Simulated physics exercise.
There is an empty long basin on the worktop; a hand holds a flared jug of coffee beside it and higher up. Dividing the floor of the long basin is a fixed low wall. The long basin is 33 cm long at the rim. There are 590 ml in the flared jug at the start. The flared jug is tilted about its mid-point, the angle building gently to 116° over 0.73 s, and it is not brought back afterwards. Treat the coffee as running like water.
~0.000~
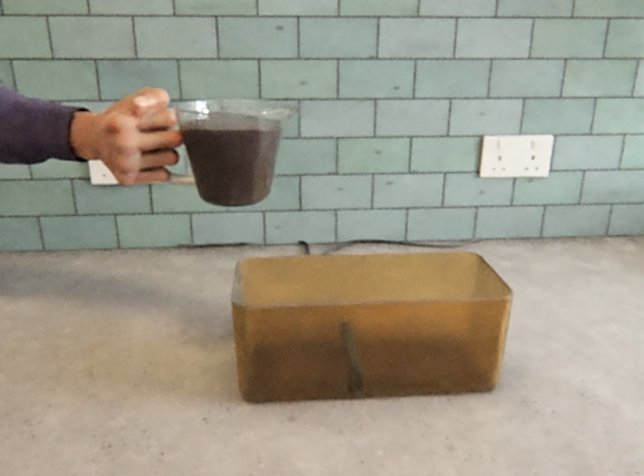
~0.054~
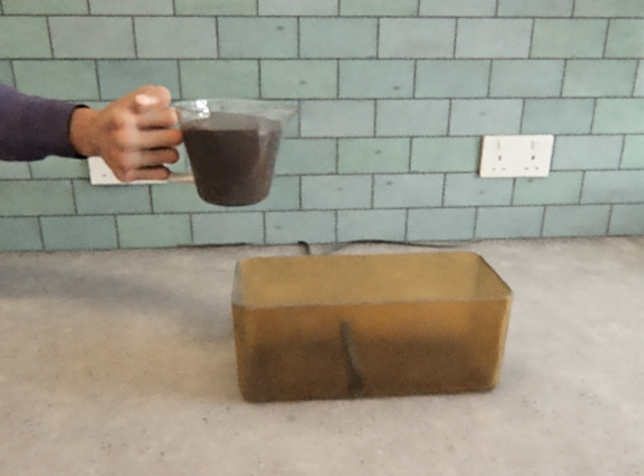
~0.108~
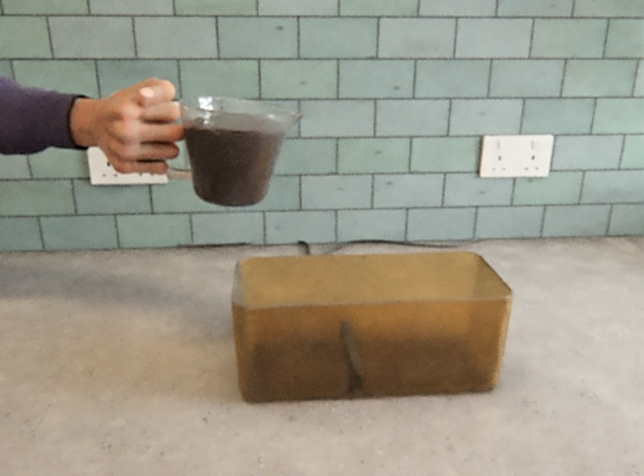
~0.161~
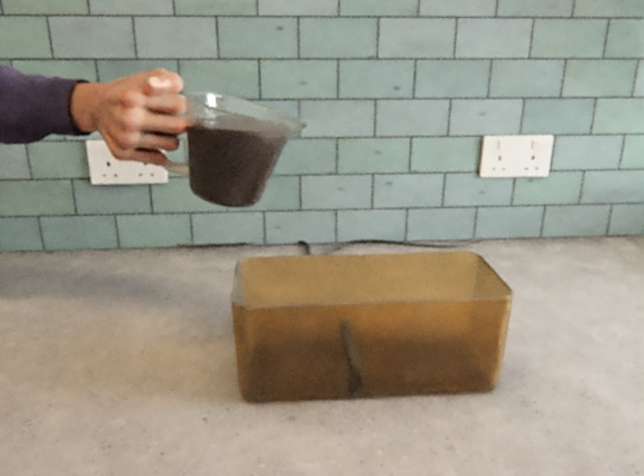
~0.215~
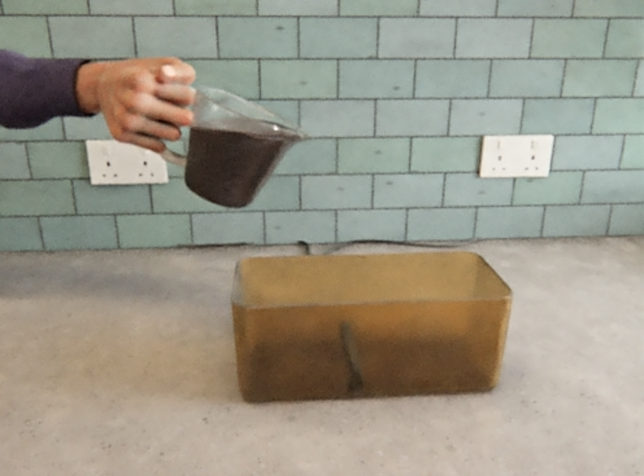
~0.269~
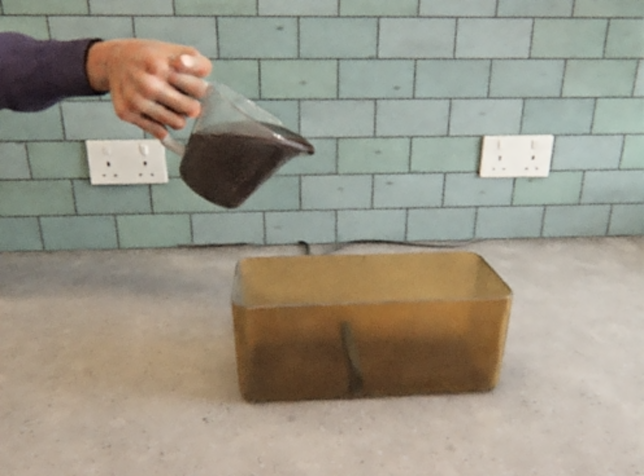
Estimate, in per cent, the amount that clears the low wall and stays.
Roughly 41 percent.
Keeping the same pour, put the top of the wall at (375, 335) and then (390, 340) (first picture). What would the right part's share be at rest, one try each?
Roughly 5 per cent, then 10 per cent.
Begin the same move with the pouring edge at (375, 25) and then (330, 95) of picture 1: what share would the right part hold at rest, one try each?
Result: 75 per cent, then 75 per cent.
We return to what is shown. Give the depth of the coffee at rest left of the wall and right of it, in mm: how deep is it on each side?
Roughly 18 mm on the left side and 10 mm on the right side.
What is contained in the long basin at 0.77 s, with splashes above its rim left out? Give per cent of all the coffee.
My estimate is about 94 percent.
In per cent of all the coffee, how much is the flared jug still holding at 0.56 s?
Roughly 34 %.
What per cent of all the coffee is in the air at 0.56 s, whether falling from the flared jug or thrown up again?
Some 32 per cent, I reckon.
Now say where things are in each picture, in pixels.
In the first frame, it leans 0°; its right rim is at (299, 107); the coffee meets the walls at (183, 123) and (281, 122); the long basin's rim runs from (235, 281) to (495, 273); the wall's top is at (351, 346).
In the second frame, it leans 2°; its right rim is at (301, 109); the coffee meets the walls at (184, 122) and (282, 122).
In the third frame, it leans 6°; its right rim is at (304, 115); the coffee meets the walls at (186, 121) and (284, 124).
In the fourth frame, it leans 13°; its right rim is at (308, 124); the coffee meets the walls at (191, 121) and (290, 127).
In the fifth frame, it leans 23°; its right rim is at (311, 137); the coffee meets the walls at (195, 124) and (300, 131).
In the sixth frame, it leans 35°; its right rim is at (313, 153); the coffee meets the walls at (193, 135) and (305, 143); 2 per cent is over the edge.
After 0.56 s the tilt is 101° and 34 per cent is still to pour, 11 is left of the wall and 22 right of it.
After 0.77 s the tilt is 116° and 1 per cent is still to pour, 59 is left of the wall and 35 right of it.
After 0.99 s the tilt is 116° and 0 per cent is still to pour, 58 is left of the wall and 39 right of it.
After 1.23 s the tilt is 116° and 0 per cent is still to pour, 57 is left of the wall and 41 right of it.
In the end 57 per cent lies left of the wall, 41 right of it and 3 outside.
